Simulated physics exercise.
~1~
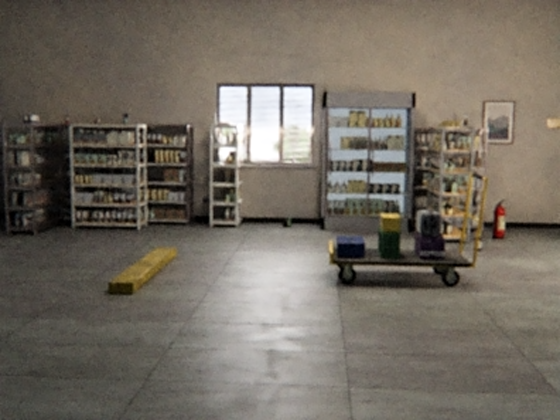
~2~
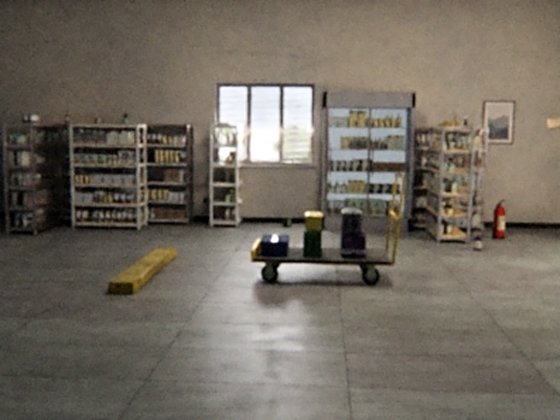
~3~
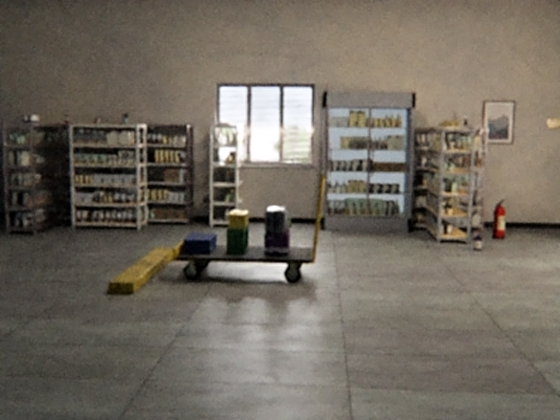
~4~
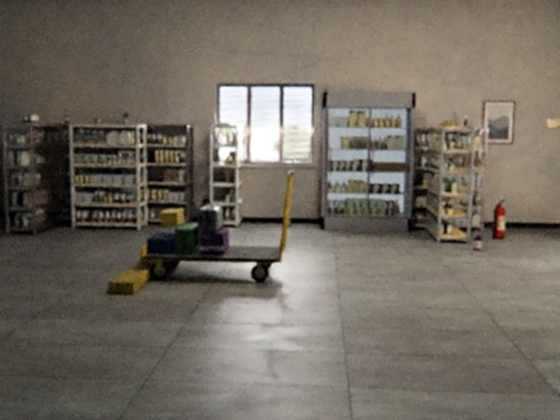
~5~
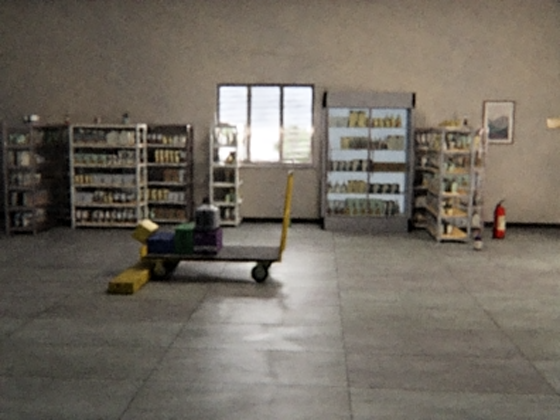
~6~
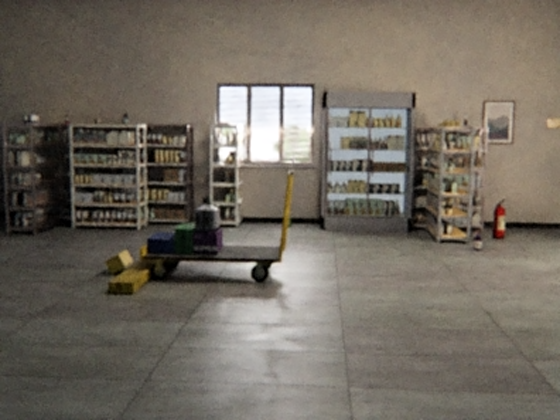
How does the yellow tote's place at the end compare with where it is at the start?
At the start it sits on top of the green crate on the cart, over on the right side of the view. At the end it is down on the floor to the left, off the cart and beside the yellow kerb.
In a dim room with stocked shelves along the back wall, a flat cart stands on the right, carrying a yellow tote on a green crate, a grey case on a purple parcel, and a blue parcel. The cart rolls left across the tiled floor toward a low yellow kerb. It stops against the kerb, and the load shifts toward the front of the deck. The yellow tote tips over the left edge and drops off. It ends on the floor beside the kerb, while the other four items remain on the cart, the green crate still upright.
